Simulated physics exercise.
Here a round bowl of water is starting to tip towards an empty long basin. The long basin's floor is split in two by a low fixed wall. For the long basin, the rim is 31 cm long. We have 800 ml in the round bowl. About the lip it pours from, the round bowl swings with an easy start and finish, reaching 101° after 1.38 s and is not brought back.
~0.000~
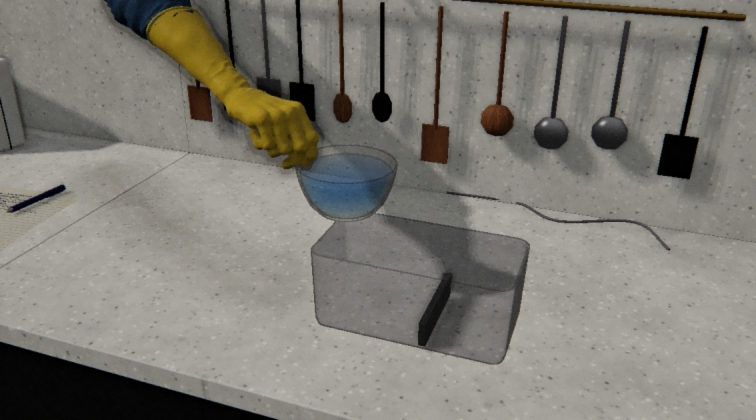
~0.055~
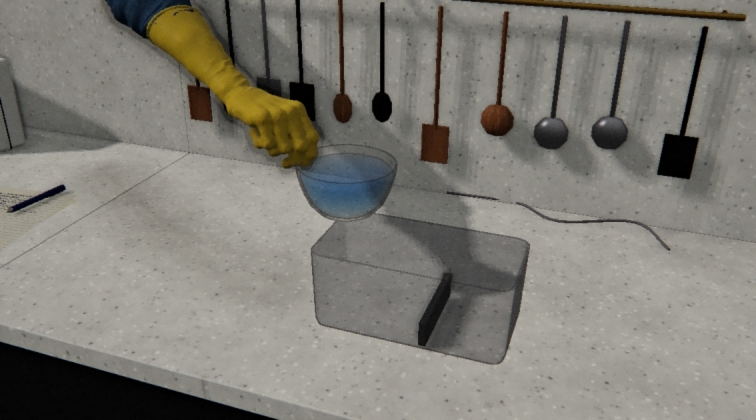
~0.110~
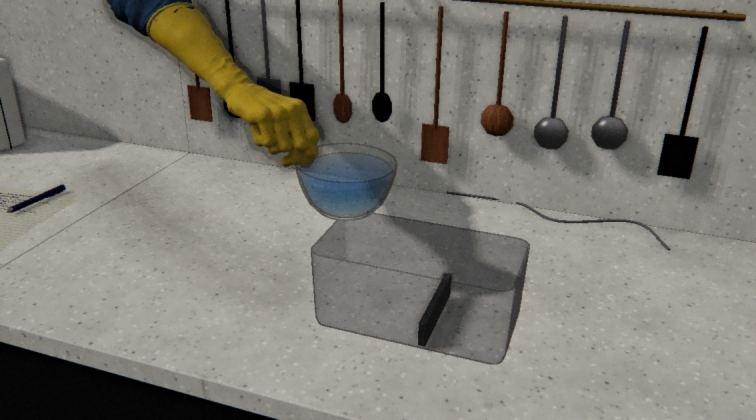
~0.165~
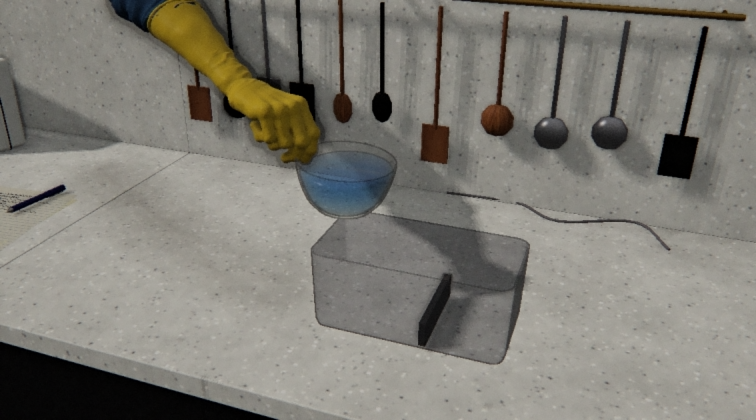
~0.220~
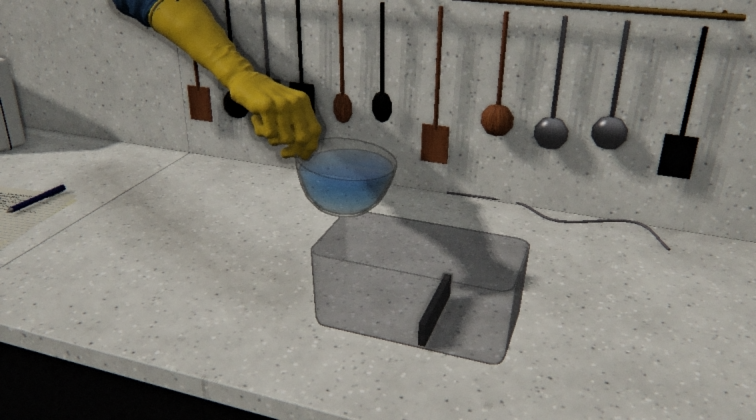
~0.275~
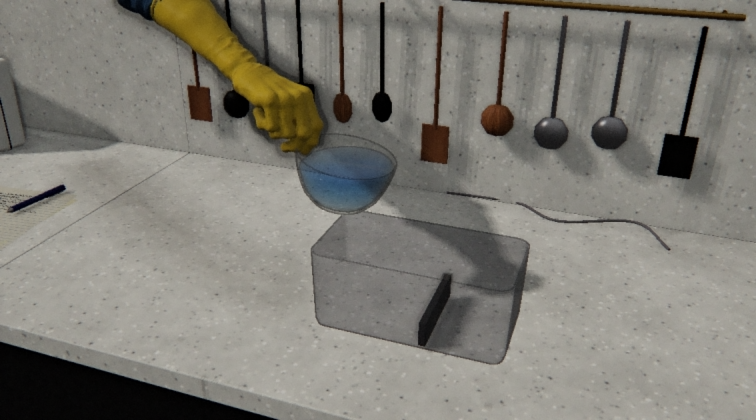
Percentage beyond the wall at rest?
88 per cent.
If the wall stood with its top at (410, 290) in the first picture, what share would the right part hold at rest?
In that case, some 95 percent.
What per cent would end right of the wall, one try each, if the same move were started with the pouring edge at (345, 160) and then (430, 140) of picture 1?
Respectively about 5 and 55 percent.
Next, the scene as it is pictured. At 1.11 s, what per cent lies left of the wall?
8 %.
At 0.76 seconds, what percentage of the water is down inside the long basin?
14 %, give or take.
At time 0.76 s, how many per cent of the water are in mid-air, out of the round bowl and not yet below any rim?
I'd put it at about 30 percent.
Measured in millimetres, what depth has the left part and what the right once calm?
Left part: About 4 mm; right part: About 40 mm.
After 0.76 s the tilt is 58° and 56 per cent is still to pour, 7 is left of the wall and 7 right of it.
After 1.11 s the tilt is 92° and 6 per cent is still to pour, 8 is left of the wall and 72 right of it.
After 1.48 s the tilt is 101° and 0 per cent is still to pour, 11 is left of the wall and 89 right of it.
After 1.88 s the tilt is 101° and 0 per cent is still to pour, 11 is left of the wall and 88 right of it.
In the end 11 per cent lies left of the wall, 88 right of it and 0 outside.
